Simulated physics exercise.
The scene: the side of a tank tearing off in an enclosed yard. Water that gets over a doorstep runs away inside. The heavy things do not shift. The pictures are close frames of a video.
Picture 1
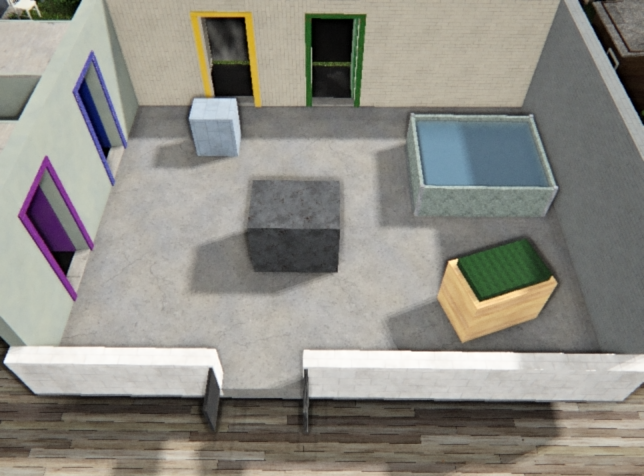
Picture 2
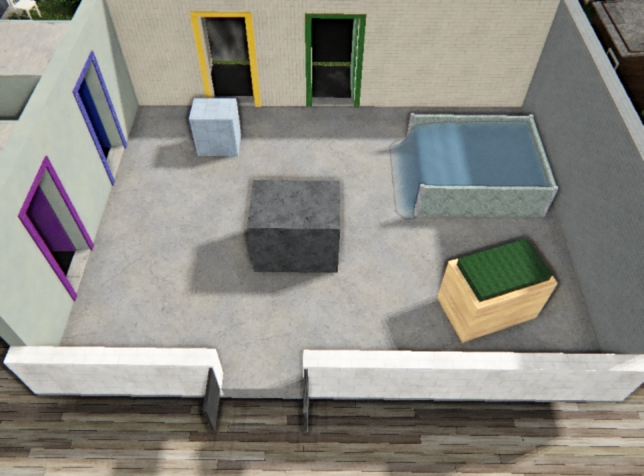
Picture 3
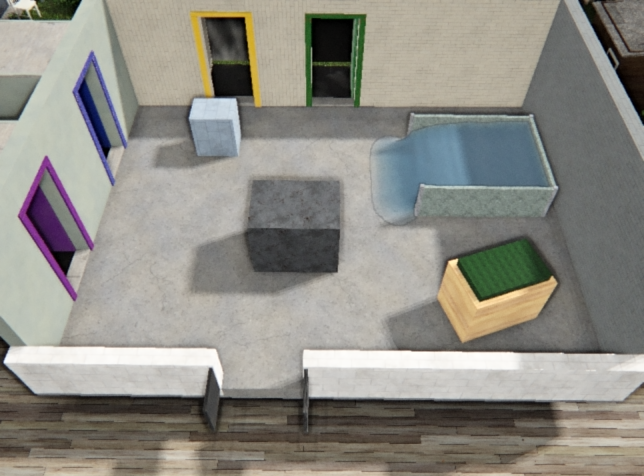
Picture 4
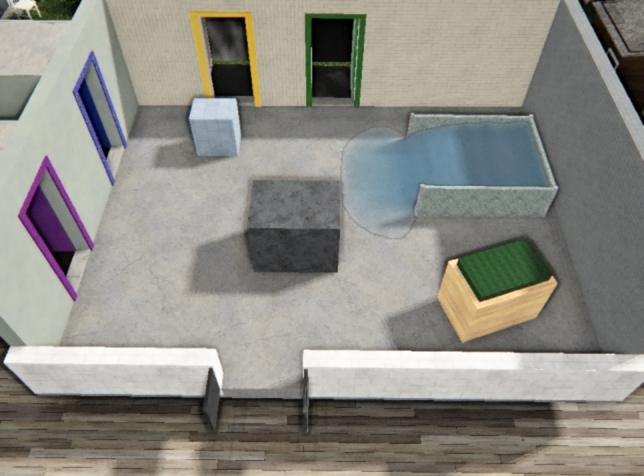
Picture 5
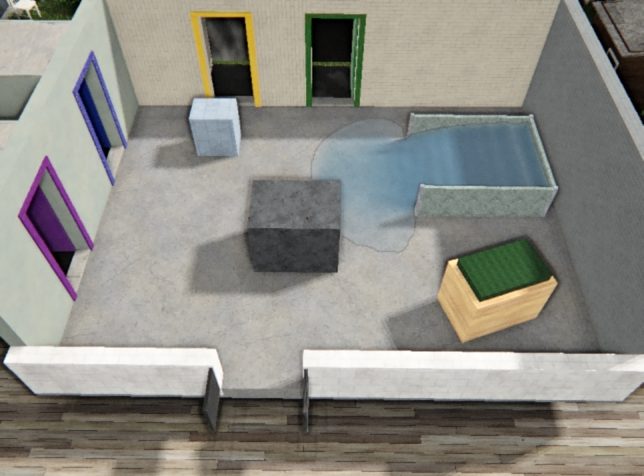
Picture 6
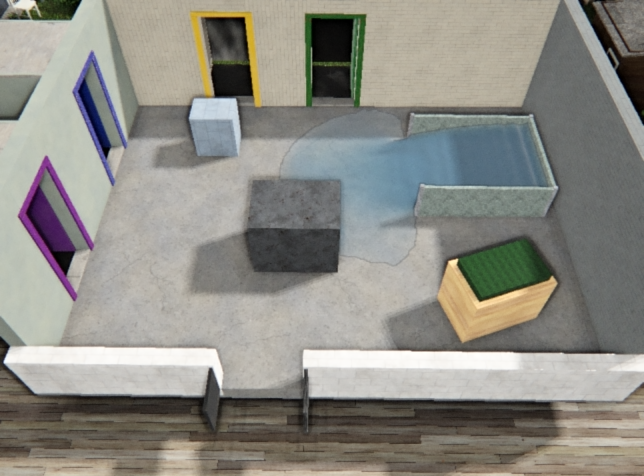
Water pours from the open left side of a tank in a walled yard, spreading left across the grey floor in a widening sheet that reaches the dark block and extends along its back and right sides.
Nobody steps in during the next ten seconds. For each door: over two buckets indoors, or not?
One by one: The yellow door floods; the blue door floods; the green door floods; the purple door floods.
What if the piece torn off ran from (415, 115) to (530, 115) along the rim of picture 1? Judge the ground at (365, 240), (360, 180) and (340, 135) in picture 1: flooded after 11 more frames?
In that order: Free of water, clear, under water.
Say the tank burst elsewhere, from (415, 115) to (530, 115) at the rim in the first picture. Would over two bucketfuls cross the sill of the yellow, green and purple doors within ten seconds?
One by one: The yellow door keeps below it, the green door floods, the purple door floods.
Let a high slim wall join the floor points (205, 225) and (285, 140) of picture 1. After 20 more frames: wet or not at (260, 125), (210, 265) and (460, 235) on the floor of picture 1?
As listed: Flooded, under water, no water.
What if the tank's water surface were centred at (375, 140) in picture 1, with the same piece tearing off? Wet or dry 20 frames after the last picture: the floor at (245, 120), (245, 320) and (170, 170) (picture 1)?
In turn: Flooded, clear, wet.
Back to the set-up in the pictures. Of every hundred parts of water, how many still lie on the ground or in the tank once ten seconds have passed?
I make it 78 per cent.
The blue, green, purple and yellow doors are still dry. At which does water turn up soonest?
It is the door marked green.
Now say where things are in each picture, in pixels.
The water tank at (479, 153) is whole and still, in the first picture.
Water pours out at (415, 168) and has run to (404, 142), in the second picture.
Water pours out at (415, 170) and has run to (391, 138), in the third picture.
The front is at (365, 134), out from the gap at (415, 171), in the fourth picture.
Water pours out at (414, 171) and has run to (323, 145), in the fifth picture.
Water pours out at (414, 171) and has run to (286, 164), in the sixth picture.
A moment on, water covers 35 % of the floor; the yellow door not reached, the blue door not reached, the green door wet at the sill, nothing in, the purple door not reached.
Next, water covers 50 % of the floor; the yellow door under two buckets in, the blue door under two buckets in, the green door under two buckets in, the purple door not reached.
Then, water covers 60 % of the floor; the yellow door over two buckets in, the blue door far over two buckets in, the green door over two buckets in, the purple door over two buckets in.
Later, water covers 70 % of the floor; the yellow door far over two buckets in, the blue door far over two buckets in, the green door over two buckets in, the purple door over two buckets in.
In the end, water covers 85 % of the floor; the yellow door far over two buckets in, the blue door far over two buckets in, the green door over two buckets in, the purple door far over two buckets in.
